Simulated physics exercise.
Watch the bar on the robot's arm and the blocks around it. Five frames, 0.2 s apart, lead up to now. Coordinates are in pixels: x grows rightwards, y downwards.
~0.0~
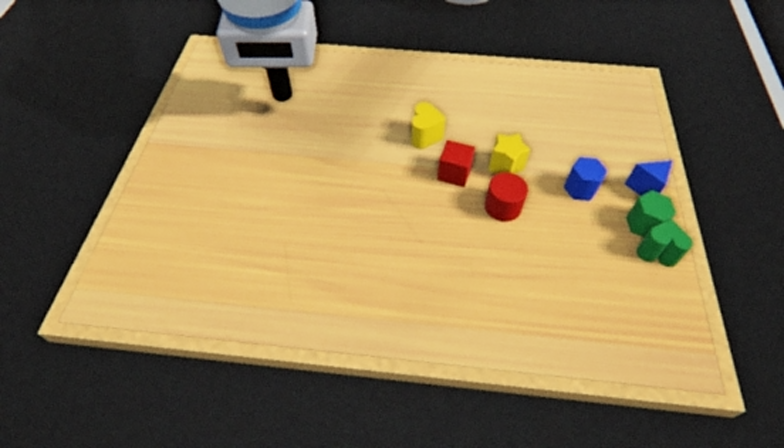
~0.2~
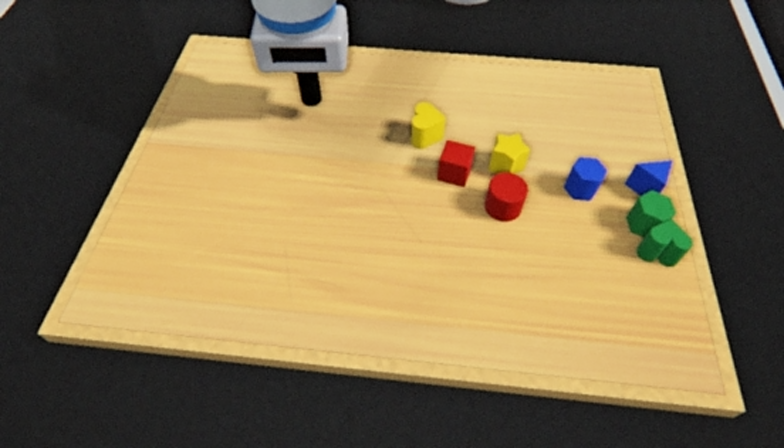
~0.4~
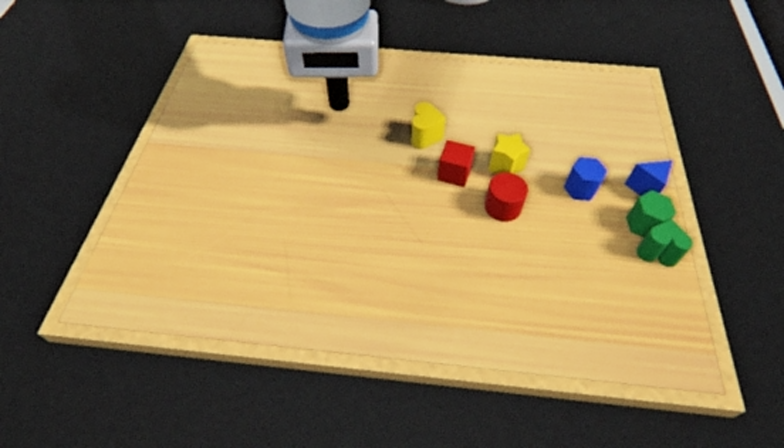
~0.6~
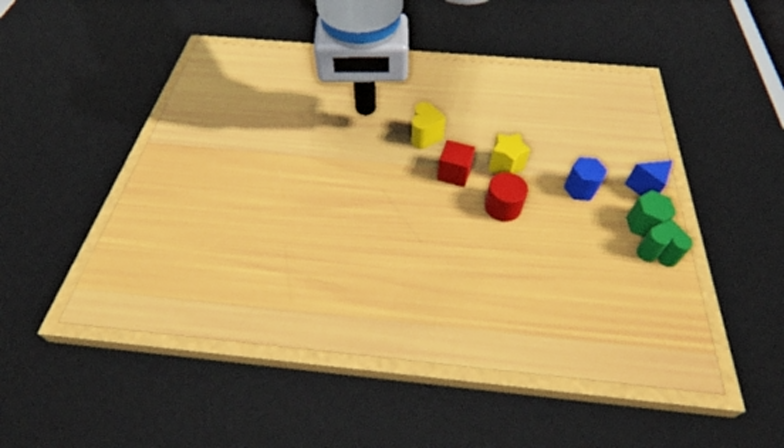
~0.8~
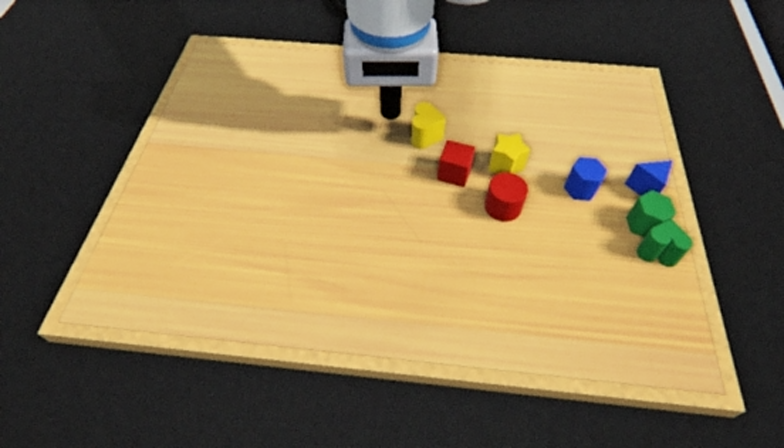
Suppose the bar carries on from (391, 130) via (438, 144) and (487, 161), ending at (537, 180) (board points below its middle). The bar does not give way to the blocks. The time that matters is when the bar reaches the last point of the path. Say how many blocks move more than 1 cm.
Three or more blocks.
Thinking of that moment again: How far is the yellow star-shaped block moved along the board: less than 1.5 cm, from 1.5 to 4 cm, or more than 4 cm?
The shift is above 4 cm.
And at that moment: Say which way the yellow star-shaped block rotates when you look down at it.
Clockwise, from overhead.
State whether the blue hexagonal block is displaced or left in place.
That block ends up displaced.
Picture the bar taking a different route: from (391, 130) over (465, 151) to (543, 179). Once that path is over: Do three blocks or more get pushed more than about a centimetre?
Going by the path, yes.
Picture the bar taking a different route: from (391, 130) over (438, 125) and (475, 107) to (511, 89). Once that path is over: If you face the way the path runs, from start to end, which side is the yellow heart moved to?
Facing the way the path runs, start to end, you'll find the yellow heart has shifted right.
What follows on the original path. One third of the way, bar (442, 128); yellow heart (465, 126).
Two thirds of the way, bar (491, 145); yellow heart (514, 136), turned 20° anticlockwise; yellow star-shaped block (538, 153), turned 30° clockwise.
At the end, bar (543, 165); yellow heart (549, 143), turned 75° anticlockwise; red four-sided block unmoved; yellow star-shaped block (576, 166), turned 45° clockwise; blue hexagonal block (608, 174).
